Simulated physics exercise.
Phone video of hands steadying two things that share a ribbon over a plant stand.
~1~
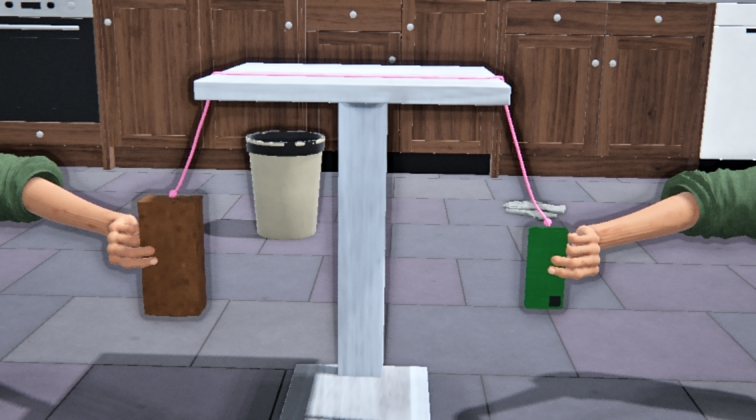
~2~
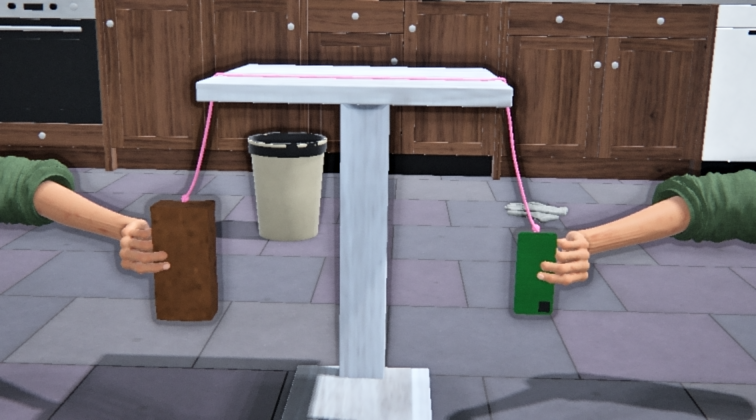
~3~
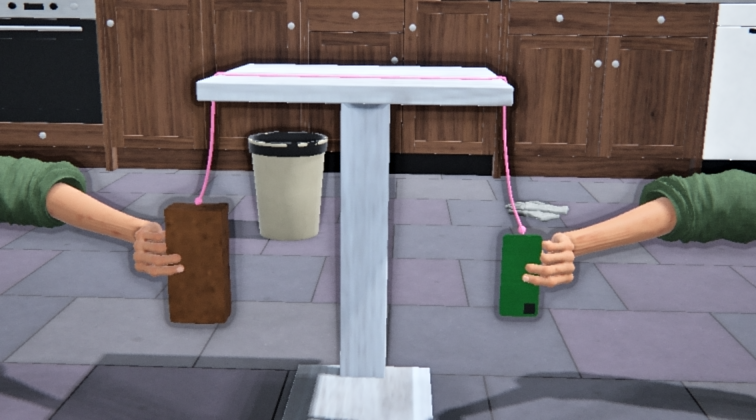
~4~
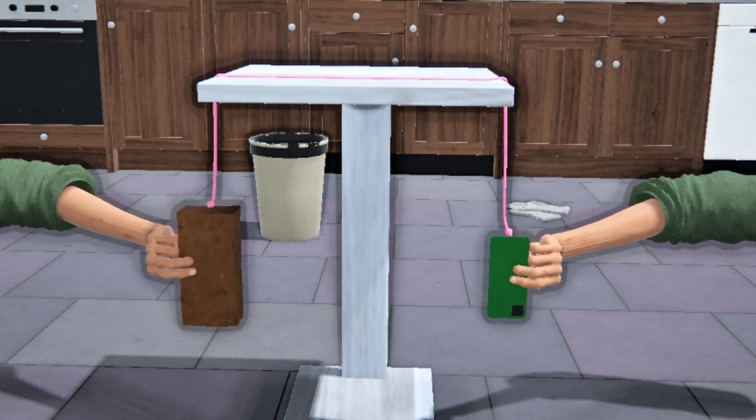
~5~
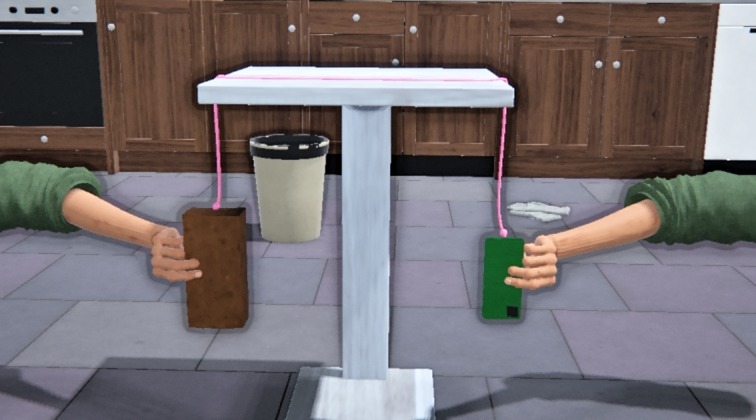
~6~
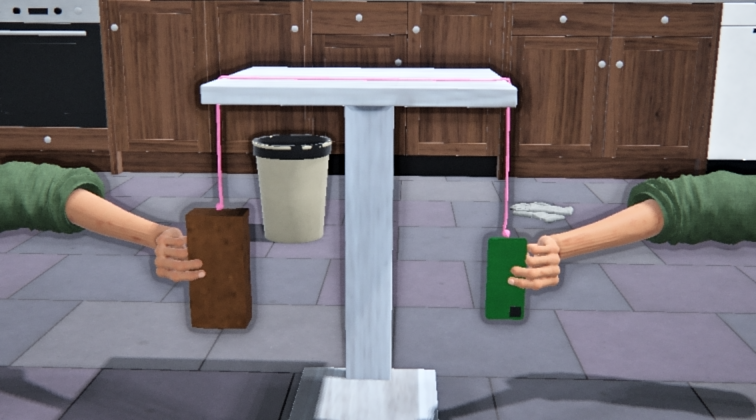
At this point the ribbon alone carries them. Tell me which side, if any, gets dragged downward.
The left side does.
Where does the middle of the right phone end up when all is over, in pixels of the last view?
(513, 147), give or take.
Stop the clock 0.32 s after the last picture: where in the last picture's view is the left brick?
(226, 362), roughly.
Then, 0.32 s later than the last view, left brick lower near (226, 362); right phone higher near (503, 182).
Then, 0.78 s later than the last view, left brick down on the floor near (204, 387); right phone higher near (528, 139).
Then, 1.28 s later than the last view, left brick down on the floor near (225, 391); right phone higher near (513, 147).
Finally, left brick down on the floor near (226, 391); right phone higher near (513, 147). The ribbon sinks on the left side.
